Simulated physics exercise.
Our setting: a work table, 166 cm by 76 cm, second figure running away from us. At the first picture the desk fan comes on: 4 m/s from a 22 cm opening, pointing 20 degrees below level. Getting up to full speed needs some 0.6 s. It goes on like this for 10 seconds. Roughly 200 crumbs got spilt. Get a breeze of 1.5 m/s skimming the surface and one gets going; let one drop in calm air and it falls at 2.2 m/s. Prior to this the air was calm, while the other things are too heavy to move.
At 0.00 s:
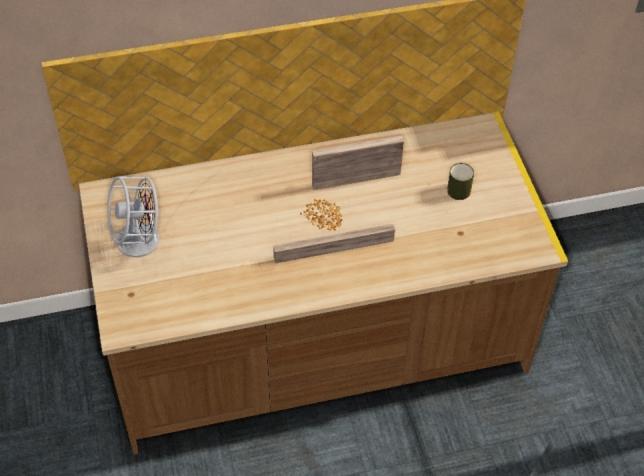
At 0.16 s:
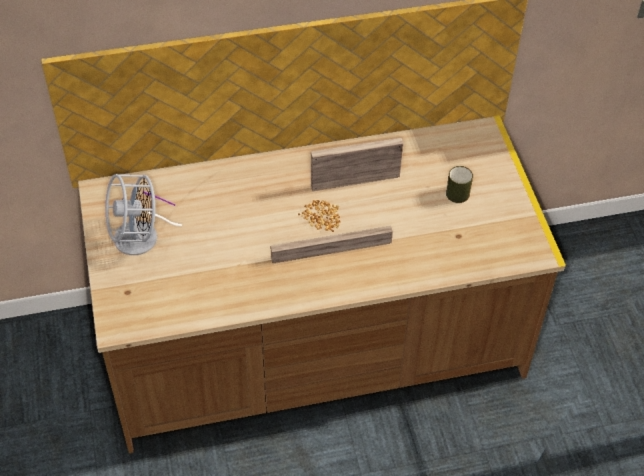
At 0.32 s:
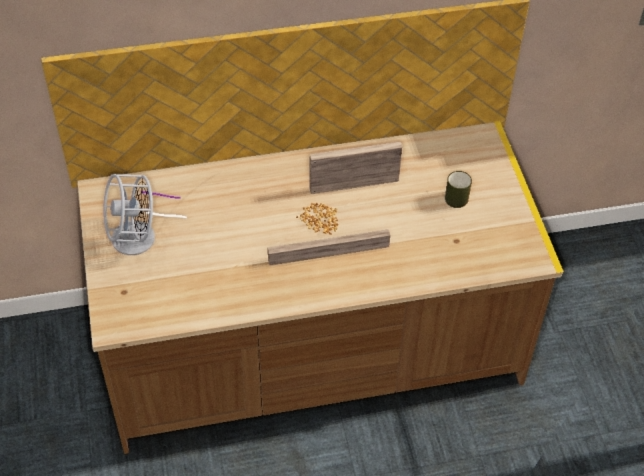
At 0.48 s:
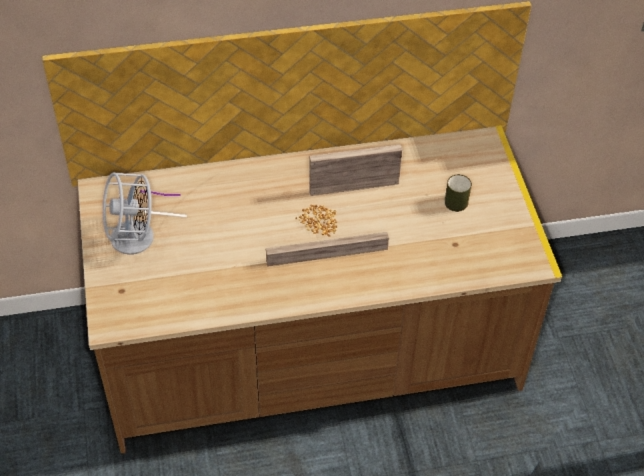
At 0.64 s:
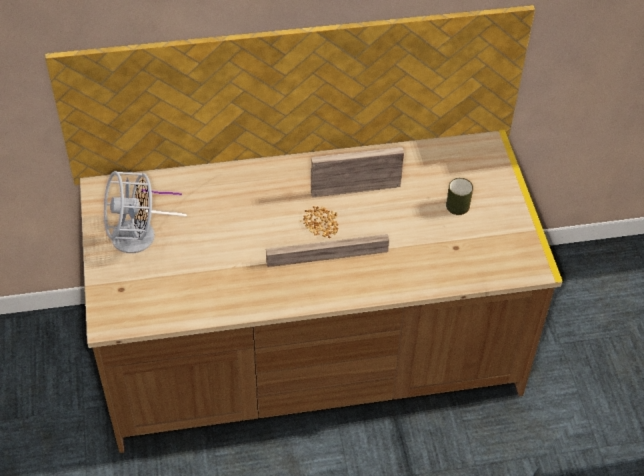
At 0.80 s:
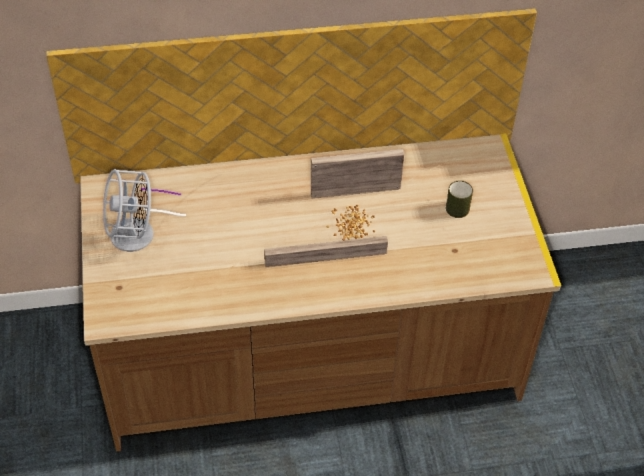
A wooden work table with drawers stands against a beige-pink wall on dark grey carpet, seen from above at a slight tilt that shifts a little throughout. On its pale top are a grey desk fan at left, golden crumbs between two grey-brown boards, a dark green can at right, and a yellow herringbone panel behind. Ribbons stream rightward from the fan, then the crumbs slide right and spread slightly.
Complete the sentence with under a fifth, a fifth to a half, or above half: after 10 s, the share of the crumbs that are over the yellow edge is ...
After 10 s, the share is above half.
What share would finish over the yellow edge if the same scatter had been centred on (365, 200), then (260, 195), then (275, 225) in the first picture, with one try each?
Results, one try each: 100 %, 100 %, 70 %.
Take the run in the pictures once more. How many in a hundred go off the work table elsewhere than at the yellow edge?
Some 2 per cent.
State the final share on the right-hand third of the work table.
Roughly 3 in a hundred.
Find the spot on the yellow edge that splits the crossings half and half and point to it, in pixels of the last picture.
Median crossing point, approx. (547, 246).
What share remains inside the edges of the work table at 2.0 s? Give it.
Near 5 %.
After 2.0 s the count stands so, 92 % are over the yellow edge.
After 3.2 s the count stands so, 94 % are over the yellow edge.
After 5.5 s the count stands so, 95 % are over the yellow edge.
After 10.0 s, at the end, 95 % are over the yellow edge.
